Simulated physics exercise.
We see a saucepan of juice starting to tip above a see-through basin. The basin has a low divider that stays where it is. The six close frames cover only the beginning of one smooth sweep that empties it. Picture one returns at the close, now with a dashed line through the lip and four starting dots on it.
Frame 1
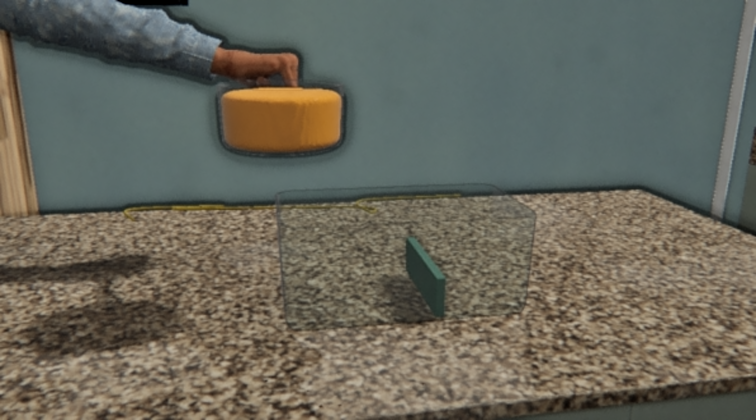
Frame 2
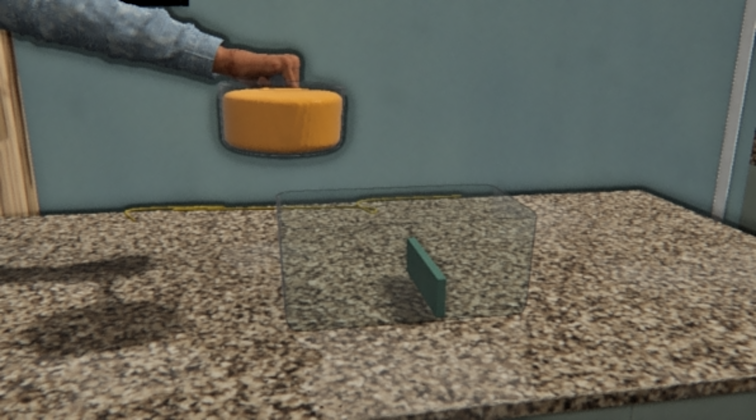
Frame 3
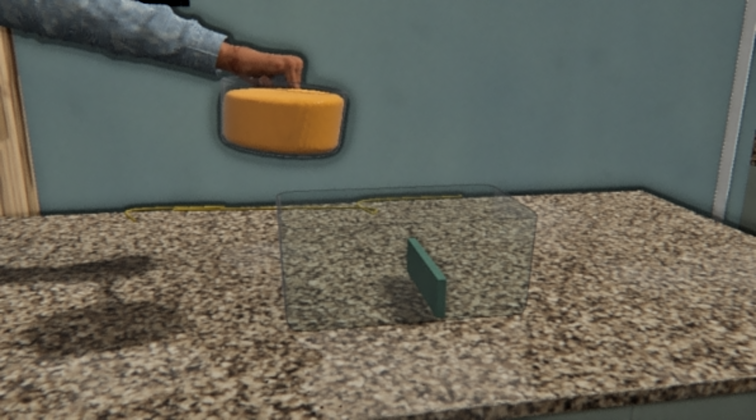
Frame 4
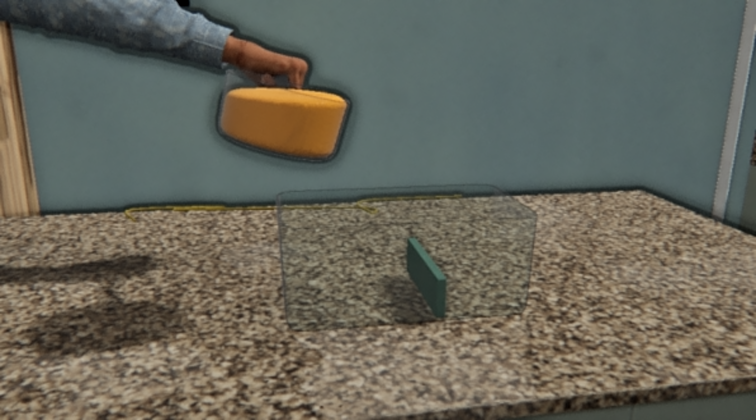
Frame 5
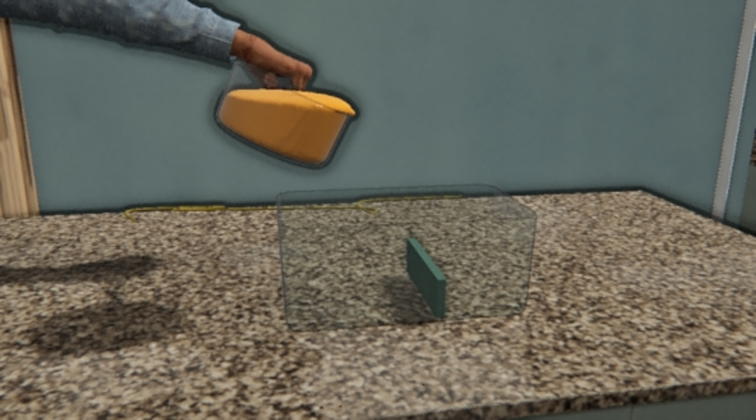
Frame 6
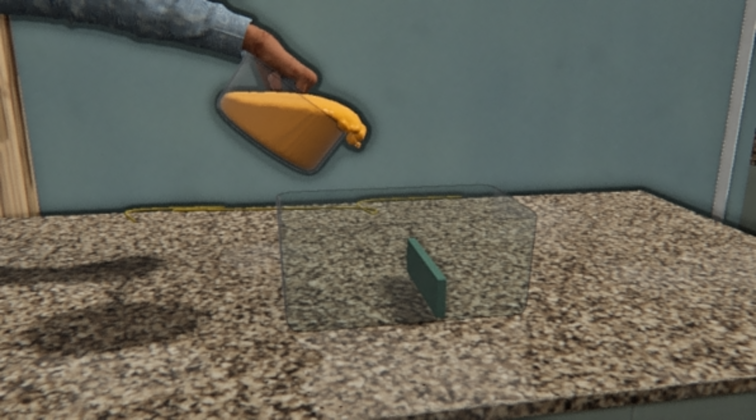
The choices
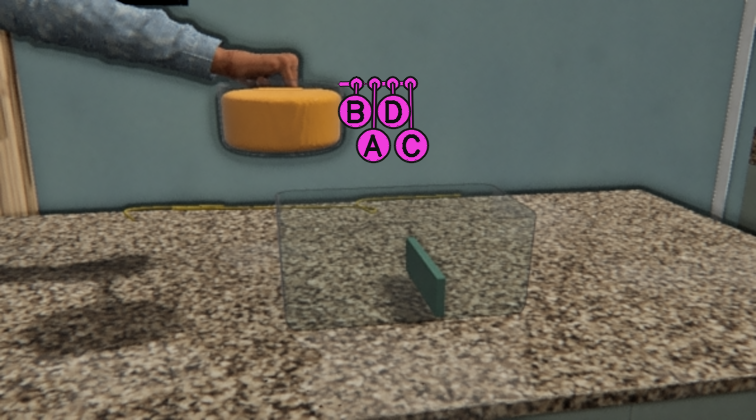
A hand held a saucepan of orange juice upright above a clear basin with a small green wall inside, then tilted it to the right until juice slipped over the lip.
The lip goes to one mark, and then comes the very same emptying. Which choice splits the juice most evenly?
Take D.
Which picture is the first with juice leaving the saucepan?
Picture 5.
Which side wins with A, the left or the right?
The left side.
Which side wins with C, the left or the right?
More ends on the right.
On the marked copy, A at (374, 83); B at (356, 83); C at (410, 83); D at (392, 83).
If A is chosen, about 67 % ends left of the wall and 32 % right of it.
If B is chosen, about 87 % ends left of the wall and 10 % right of it.
If C is chosen, about 29 % ends left of the wall and 70 % right of it.
If D is chosen, about 48 % ends left of the wall and 51 % right of it.
